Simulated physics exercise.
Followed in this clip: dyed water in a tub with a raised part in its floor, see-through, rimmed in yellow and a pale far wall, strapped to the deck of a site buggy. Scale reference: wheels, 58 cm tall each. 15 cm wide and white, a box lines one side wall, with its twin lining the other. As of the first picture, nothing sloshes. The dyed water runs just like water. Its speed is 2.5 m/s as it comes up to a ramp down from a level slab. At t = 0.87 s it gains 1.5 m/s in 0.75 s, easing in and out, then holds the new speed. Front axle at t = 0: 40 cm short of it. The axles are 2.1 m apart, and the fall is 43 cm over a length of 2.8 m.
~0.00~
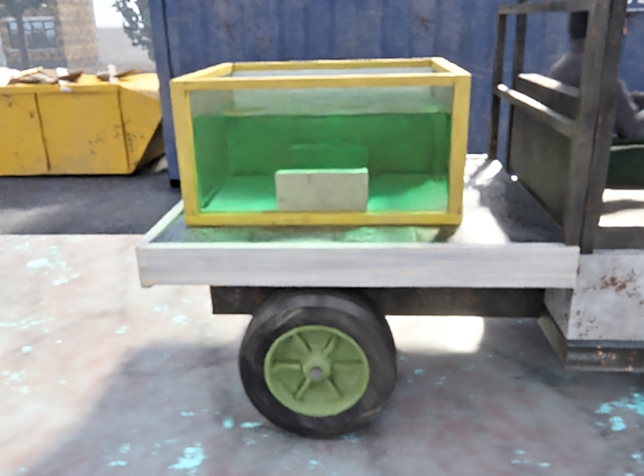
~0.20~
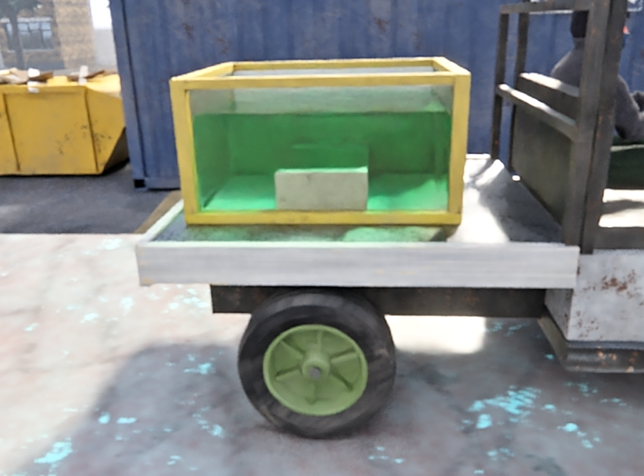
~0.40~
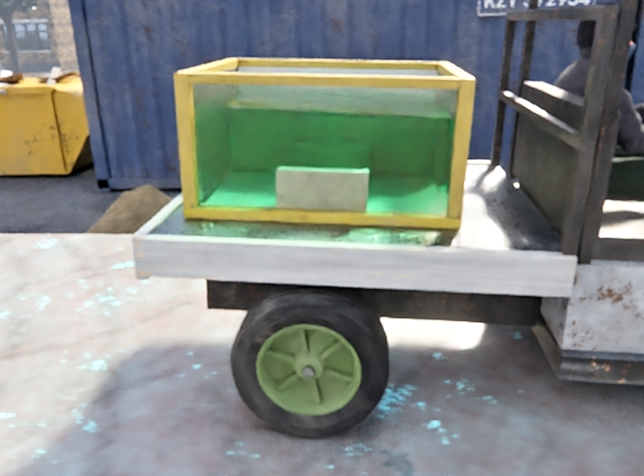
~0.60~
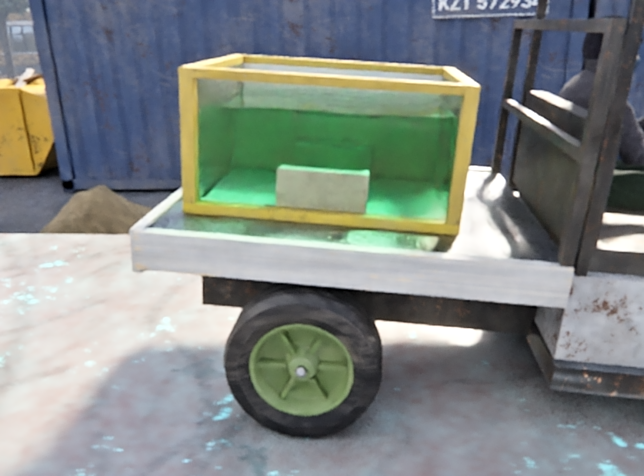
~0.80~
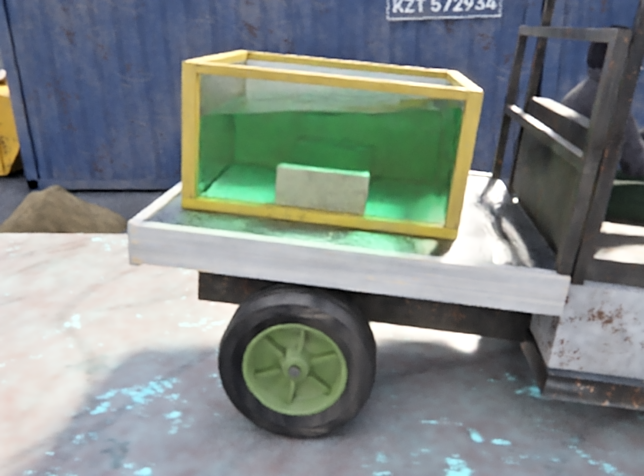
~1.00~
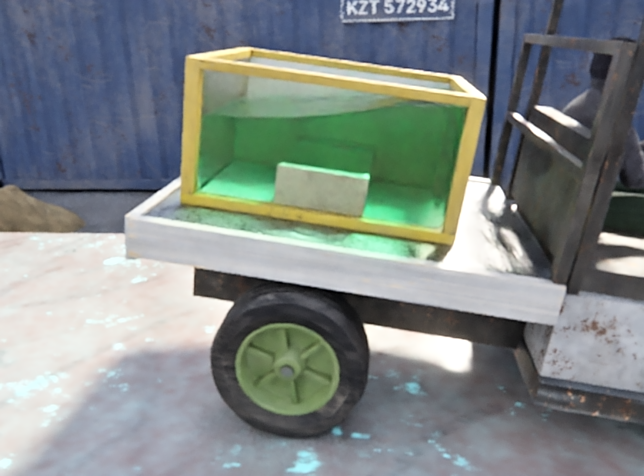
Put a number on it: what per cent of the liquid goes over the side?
Close to 3 per cent goes over.
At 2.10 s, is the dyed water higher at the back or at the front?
It stands at the forward side.
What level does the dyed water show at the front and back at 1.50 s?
Front reads 28 centimetres, back reads 50 centimetres.
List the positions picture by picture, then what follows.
In the first frame, the surface is at (429, 110) by the front wall; at (216, 112) by the back wall; it lies level with the rim line; the front is on the right, levels are read along the near wall; a wheel hub at (316, 378).
In the second frame, the surface is at (429, 109) by the front wall; at (216, 111) by the back wall; it lies level with the rim line.
In the third frame, the surface is at (432, 116) by the front wall; at (219, 104) by the back wall; it lies level with the rim line; the tub is 2° nose down.
In the fourth frame, the surface is at (436, 116) by the front wall; at (223, 105) by the back wall; it lies level with the rim line; the tub is 5° nose down.
In the fifth frame, the surface is at (440, 108) by the front wall; at (225, 111) by the back wall; it climbs 7° towards the front; the tub is 7° nose down.
In the sixth frame, the surface is at (443, 110) by the front wall; at (226, 113) by the back wall; it climbs 9° towards the front; a wheel hub at (285, 377); the tub is 9° nose down.
By 1.50 s the surface is 28 cm up at the front and 49 cm at the back; nothing has left.
By 2.10 s the surface is 52 cm up at the front and 29 cm at the back; nothing has left.
By 2.90 s the surface is 28 cm up at the front and 53 cm at the back; 2 per cent is out, over the front.
By 5.30 s 3 per cent is out, over the front and the back, 7 of 248 litres.
